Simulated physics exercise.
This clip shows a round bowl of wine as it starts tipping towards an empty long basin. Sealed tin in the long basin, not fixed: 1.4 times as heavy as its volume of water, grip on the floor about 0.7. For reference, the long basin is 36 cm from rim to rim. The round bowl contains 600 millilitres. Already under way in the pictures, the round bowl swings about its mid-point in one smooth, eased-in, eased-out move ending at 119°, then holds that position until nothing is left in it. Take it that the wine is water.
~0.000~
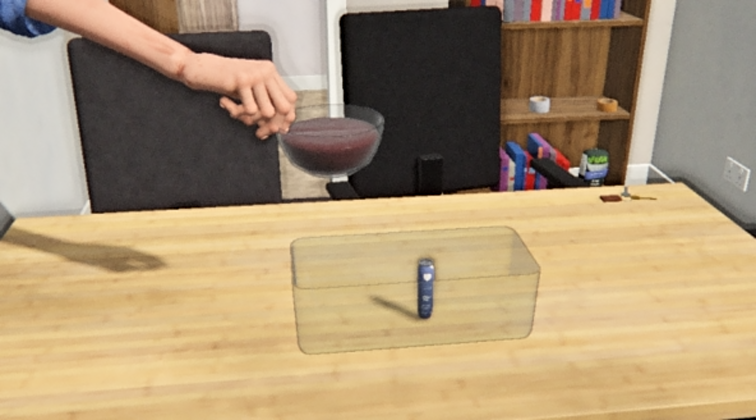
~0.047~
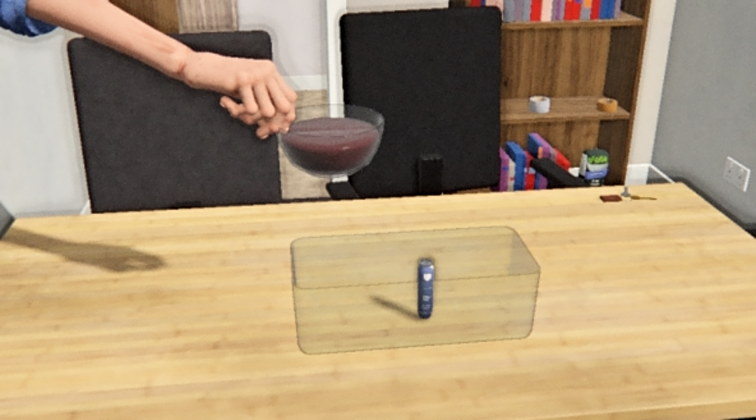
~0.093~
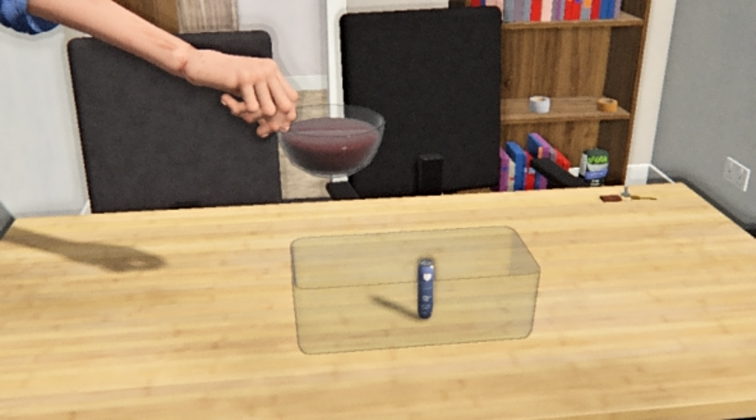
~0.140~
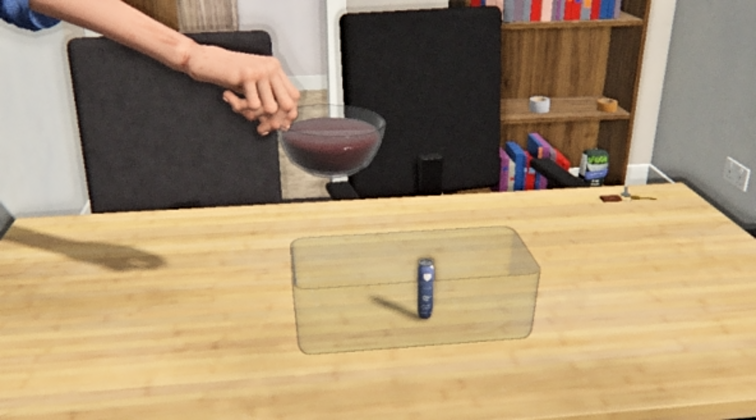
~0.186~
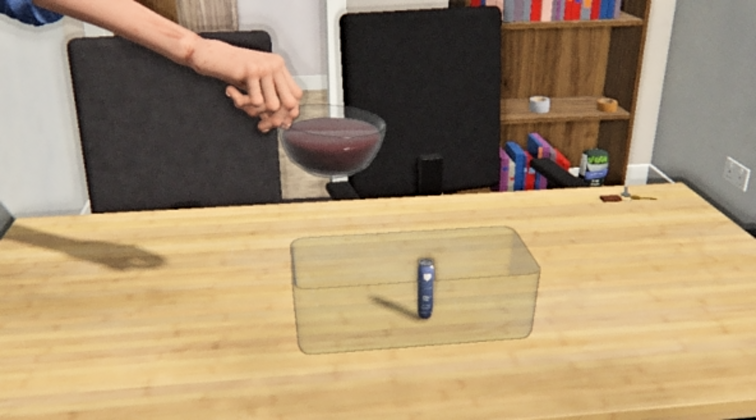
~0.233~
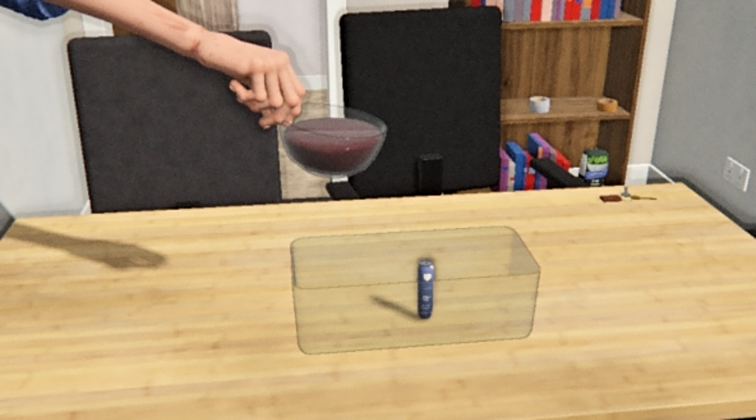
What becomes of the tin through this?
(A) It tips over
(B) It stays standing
B, it stays standing.
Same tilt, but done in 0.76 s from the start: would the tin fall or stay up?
After the tilt, the tin has tipped over.
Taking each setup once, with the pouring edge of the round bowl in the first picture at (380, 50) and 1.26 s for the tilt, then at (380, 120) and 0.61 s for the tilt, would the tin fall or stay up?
First it stays on its base; then it tips over.
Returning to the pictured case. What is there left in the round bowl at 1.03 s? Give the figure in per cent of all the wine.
Around 0 in a hundred.
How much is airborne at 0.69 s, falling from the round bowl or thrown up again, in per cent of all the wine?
At that moment, about 42 percent.
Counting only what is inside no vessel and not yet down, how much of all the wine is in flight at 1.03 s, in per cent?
Near 7 in a hundred.
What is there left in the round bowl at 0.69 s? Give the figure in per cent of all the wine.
44 %.
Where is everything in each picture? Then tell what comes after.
The first picture shows tilt 0°; pouring edge (382, 119); surface from (279, 132) to (379, 129); the long basin's rim runs from (292, 264) to (527, 249); the tin's top is at (426, 265).
The second picture shows tilt 0°; pouring edge (382, 119); surface from (280, 133) to (379, 129).
The third picture shows tilt 2°; pouring edge (383, 120); surface from (280, 132) to (379, 129).
The fourth picture shows tilt 4°; pouring edge (383, 122); surface from (280, 132) to (379, 130).
The fifth picture shows tilt 6°; pouring edge (384, 125); surface from (282, 132) to (380, 130).
The sixth picture shows tilt 10°; pouring edge (385, 128); surface from (283, 132) to (382, 130).
Then, 0.69 s in, the tilt is 69° and 44 per cent is still to pour; the tin stands where it began.
Then, 1.03 s in, the tilt is 109° and 0 per cent is still to pour; the tin stands where it began.
Then, 1.38 s in, the tilt is 119° and 0 per cent is still to pour; the tin stands where it began.
Then, 1.76 s in, the tilt is 119° and 0 per cent is still to pour; the tin stands where it began.
Finally, the tin stands where it began.
